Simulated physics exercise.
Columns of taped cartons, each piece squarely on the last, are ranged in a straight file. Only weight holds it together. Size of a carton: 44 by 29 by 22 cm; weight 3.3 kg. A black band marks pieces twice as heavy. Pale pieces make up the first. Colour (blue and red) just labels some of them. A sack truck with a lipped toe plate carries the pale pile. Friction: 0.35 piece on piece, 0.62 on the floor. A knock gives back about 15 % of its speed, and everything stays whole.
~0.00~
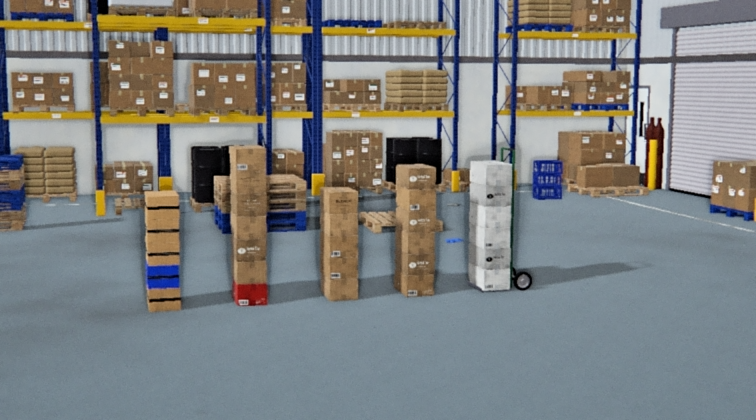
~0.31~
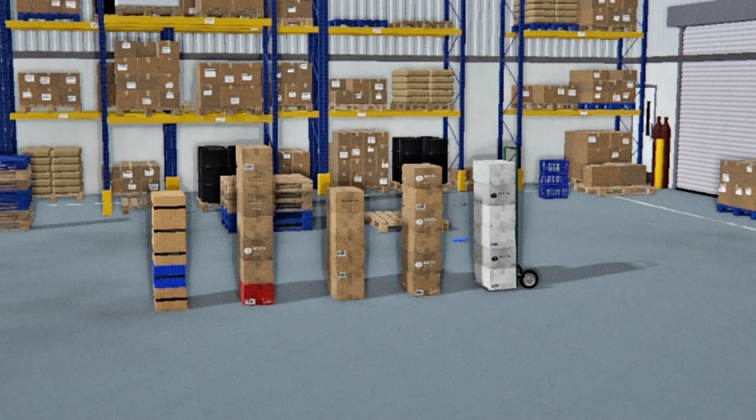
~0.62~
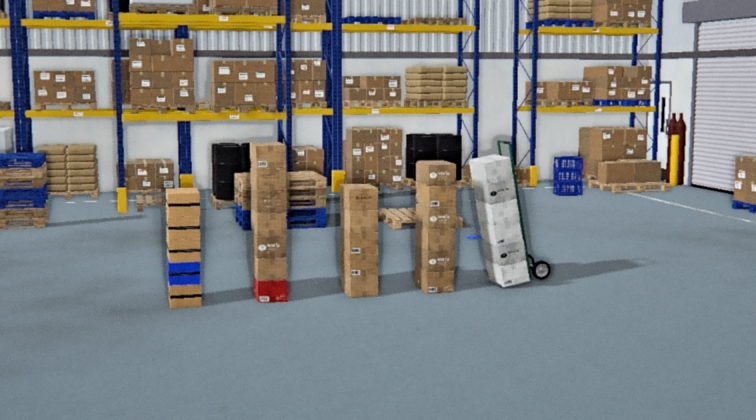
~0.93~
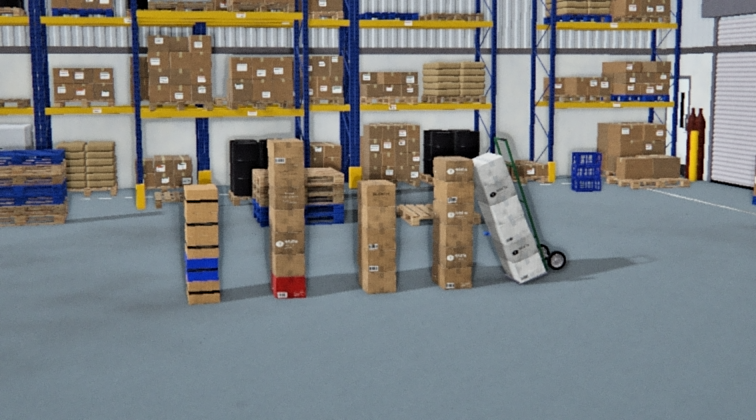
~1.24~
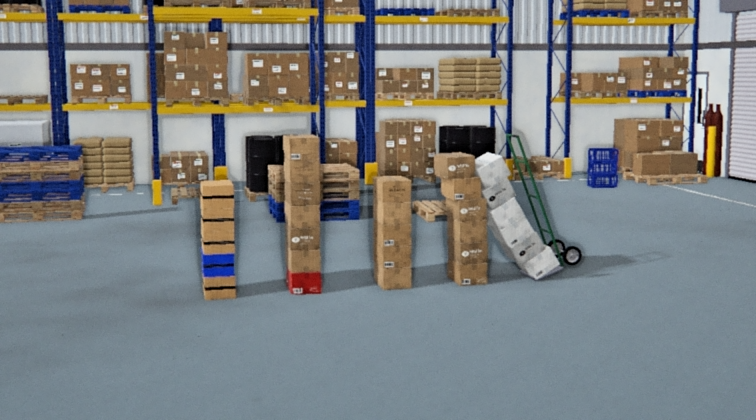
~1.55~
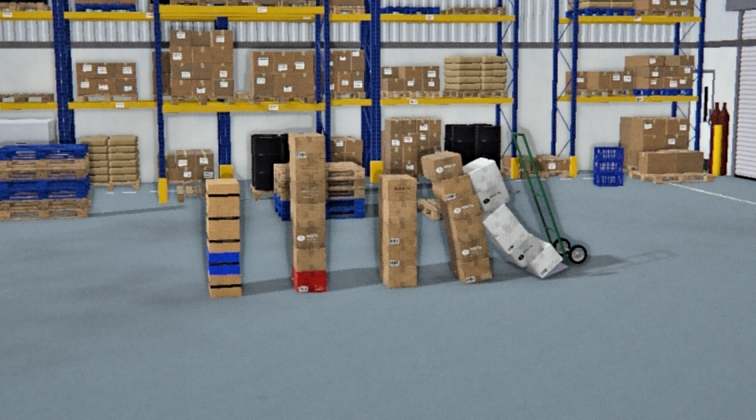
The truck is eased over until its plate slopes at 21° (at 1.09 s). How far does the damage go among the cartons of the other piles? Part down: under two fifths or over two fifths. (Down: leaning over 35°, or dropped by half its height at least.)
The part is over two fifths.
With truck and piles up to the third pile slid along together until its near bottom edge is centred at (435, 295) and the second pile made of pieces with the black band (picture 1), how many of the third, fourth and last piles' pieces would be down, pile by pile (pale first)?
In that case third 0, fourth 0, last 0.
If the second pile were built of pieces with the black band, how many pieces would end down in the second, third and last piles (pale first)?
In that case second 0, third 0, last 0.
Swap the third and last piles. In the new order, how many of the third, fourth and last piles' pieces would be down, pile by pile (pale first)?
In that case third 5, fourth 7, last 5.
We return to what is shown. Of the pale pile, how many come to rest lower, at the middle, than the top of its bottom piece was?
3 of them.
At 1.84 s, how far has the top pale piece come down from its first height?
About 30 cm.
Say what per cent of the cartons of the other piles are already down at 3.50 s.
At that moment 50 per cent.
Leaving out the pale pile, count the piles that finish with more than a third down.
The count is 4.
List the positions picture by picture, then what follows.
In the first frame (pixels give the middle of a visible side; the camera pans a little), truck frame (513, 178) 0° forward; red carton (253, 295); blue carton (163, 277); none of the others has stirred.
Truck frame (517, 177) 2° forward; blue carton (170, 277), in the second frame.
Truck frame (514, 171) 11° forward, top of the pale pile leaning 11°; blue carton (184, 274); none of the others has stirred, in the third frame.
Truck frame (514, 167) 19° forward, top of the pale pile leaning 22°; blue carton (203, 270); none of the others has stirred, in the fourth frame.
Truck frame (527, 163) 21° forward, top of the pale pile leaning 28°; red carton (307, 284); movement in 3 of them, in the fifth frame.
Truck frame (533, 162) 21° forward, top of the pale pile leaning 25°; blue carton (224, 264); red carton (312, 282); steepest lean 10°, the carton at (466, 209); movement in 6 of them, in the sixth frame.
After 1.84 s, 6 of the pale pile down; none of the 23 other cartons down, 8 disturbed.
After 2.34 s, 6 of the pale pile down; 6 of the 23 other cartons down.
After 3.50 s, 6 of the pale pile down; 12 of the 23 other cartons down.
After 4.58 s, 6 of the pale pile down; 21 of the 23 other cartons down; blue carton 68° from how it stood.
In the end (5.9 s), 6 of the pale pile down; 21 of the 23 other cartons down; blue carton on its side; red carton 18 mm from its place. That is 91 per cent. From the last view, middles, blue carton near (189, 279), red carton near (307, 277).
